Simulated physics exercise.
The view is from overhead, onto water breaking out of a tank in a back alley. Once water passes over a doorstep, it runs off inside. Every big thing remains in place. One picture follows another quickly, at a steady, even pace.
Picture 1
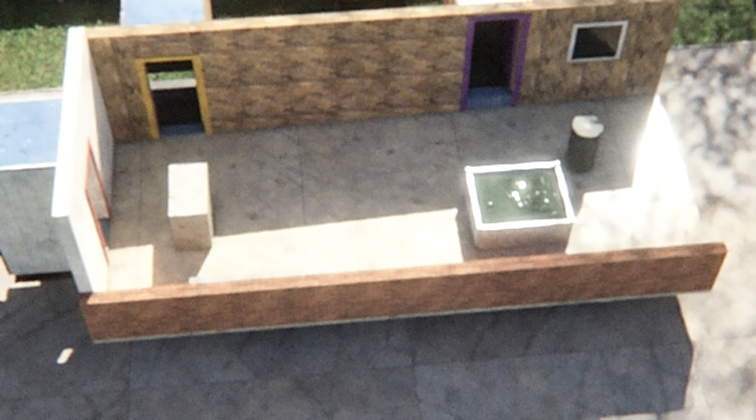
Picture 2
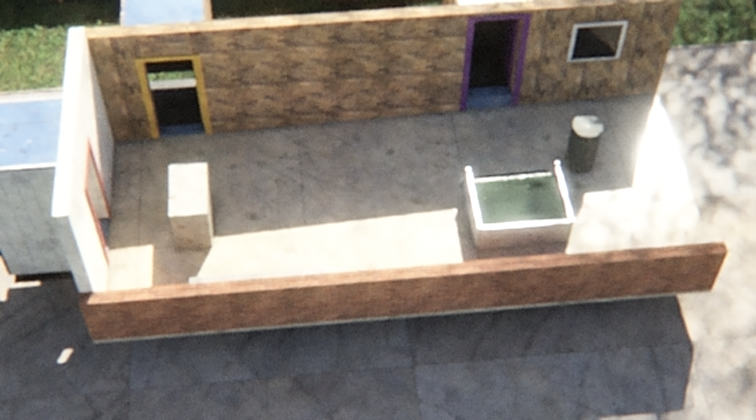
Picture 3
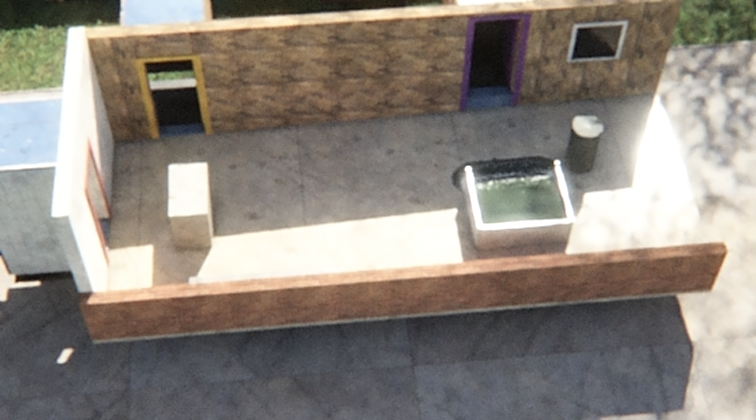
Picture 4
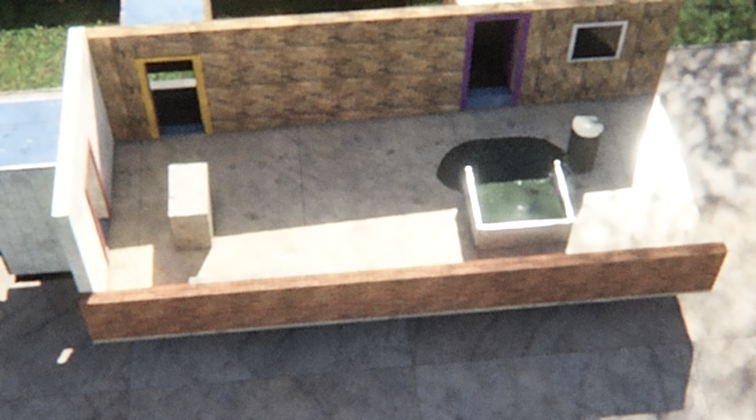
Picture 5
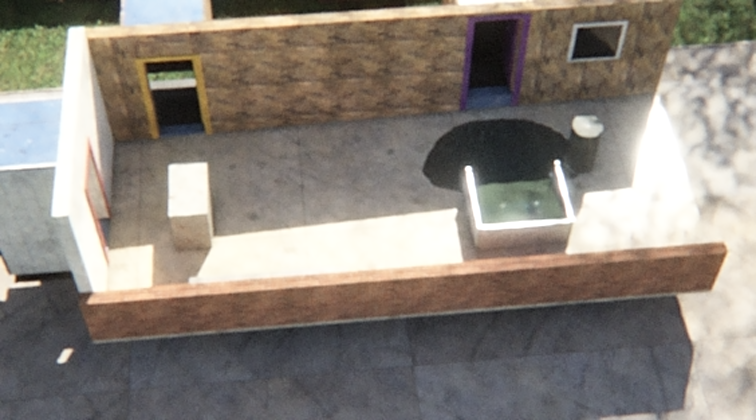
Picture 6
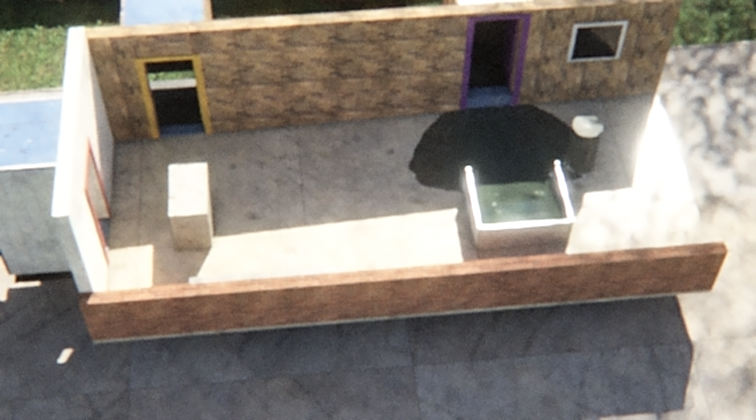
Water pours from the open tank's far side and spreads across the paved floor as a dark pool.
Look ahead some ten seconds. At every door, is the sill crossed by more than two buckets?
My prediction: The purple door will not go over two buckets; the yellow door will not go over two buckets; the red door will not go over two buckets.
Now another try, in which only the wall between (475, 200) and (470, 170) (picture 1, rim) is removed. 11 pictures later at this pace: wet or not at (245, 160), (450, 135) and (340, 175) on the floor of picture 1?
First soaked through, second kept bare, third soaked through.
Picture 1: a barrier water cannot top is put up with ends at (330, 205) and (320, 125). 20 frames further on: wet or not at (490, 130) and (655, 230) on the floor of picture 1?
Result by location - first soaked, second parched.
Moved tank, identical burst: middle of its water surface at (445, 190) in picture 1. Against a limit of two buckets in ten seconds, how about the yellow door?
I'd say the yellow one misses the threshold.
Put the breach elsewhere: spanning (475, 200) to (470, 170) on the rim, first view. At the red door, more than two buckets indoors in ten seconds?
Here the red door overshoots.
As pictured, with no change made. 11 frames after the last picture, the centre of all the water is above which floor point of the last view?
I'd put it at around (486, 151).
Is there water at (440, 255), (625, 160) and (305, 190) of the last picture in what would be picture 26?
First spot not wet, second soaked, third soaked.
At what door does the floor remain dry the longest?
That's the red one.
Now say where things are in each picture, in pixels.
Still water in the open tank at (519, 198), in the first frame.
The front is at (463, 190), out from the gap on the open tank's far side, in the second frame.
Water pours out on the open tank's far side and has run to a hidden place, in the third frame.
The front is at (456, 150), out from the gap on the open tank's far side, in the fourth frame.
Water pours out on the open tank's far side and has run to (461, 129), in the fifth frame.
The front is at (457, 110), out from the gap on the open tank's far side, in the sixth frame.
A moment on, water covers 15 % of the floor; the purple door wet at the sill, nothing in, the yellow door not reached, the red door not reached.
Next, water covers 20 % of the floor; the purple door wet at the sill, nothing in, the yellow door not reached, the red door not reached.
Then, water covers 45 % of the floor; the purple door wet at the sill, nothing in, the yellow door wet at the sill, nothing in, the red door not reached.
Later, water covers 55 % of the floor; the purple door wet at the sill, nothing in, the yellow door wet at the sill, nothing in, the red door wet at the sill, nothing in.
In the end, water covers 45 % of the floor; the purple door wet at the sill, nothing in, the yellow door under two buckets in, the red door under two buckets in.
